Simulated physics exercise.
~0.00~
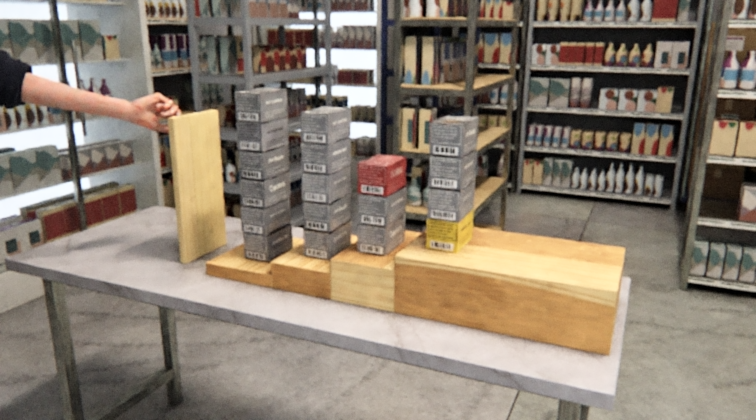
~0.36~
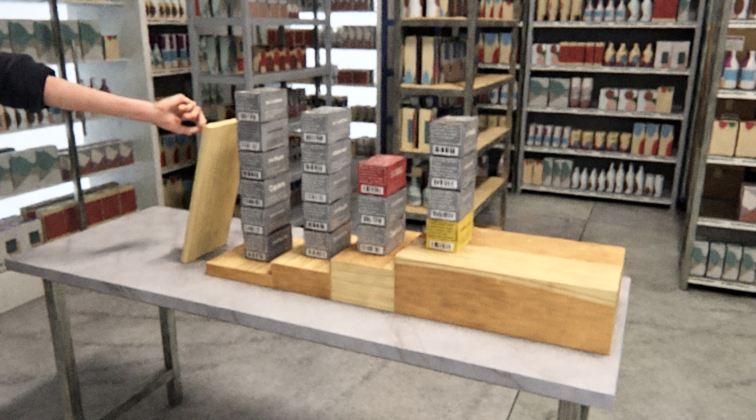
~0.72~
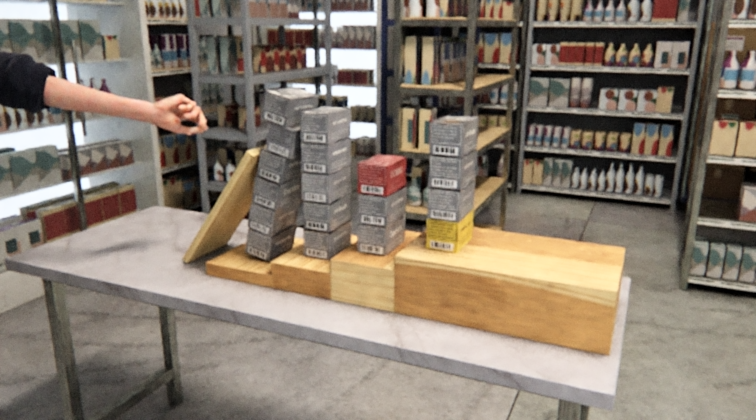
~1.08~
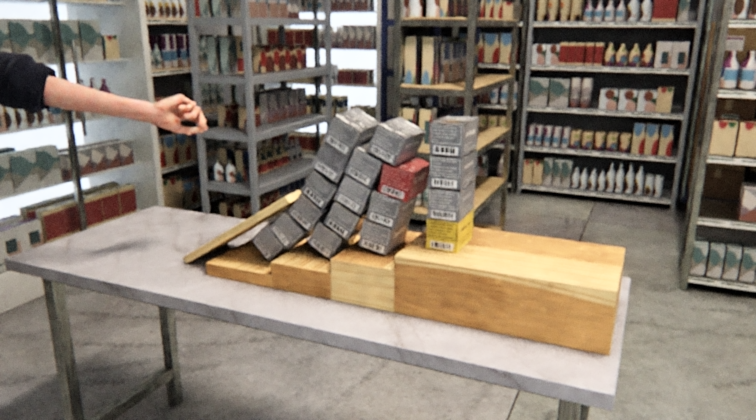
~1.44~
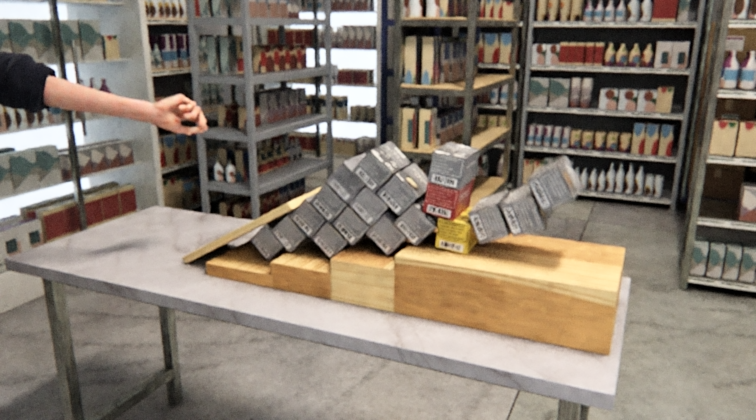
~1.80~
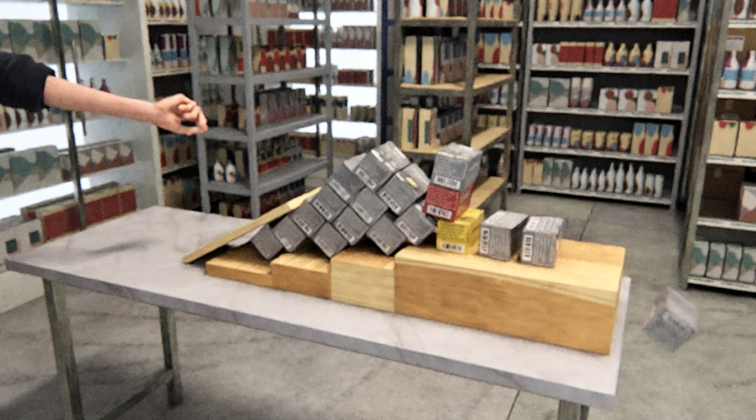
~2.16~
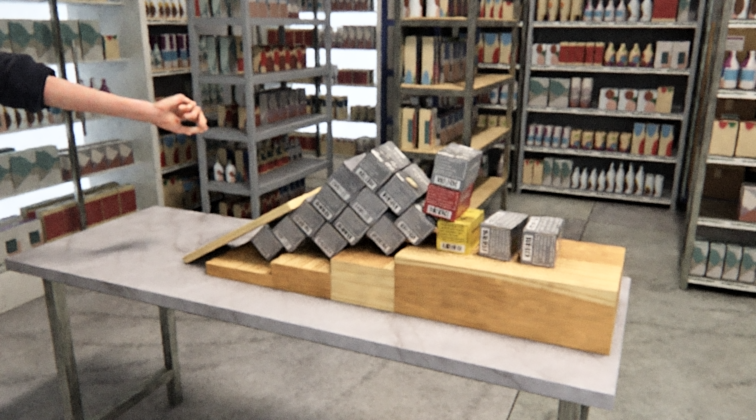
Hand tipping a wooden board rightward into stacked packets on wooden steps, toppling the piles into a slanted heap, one packet falling off.
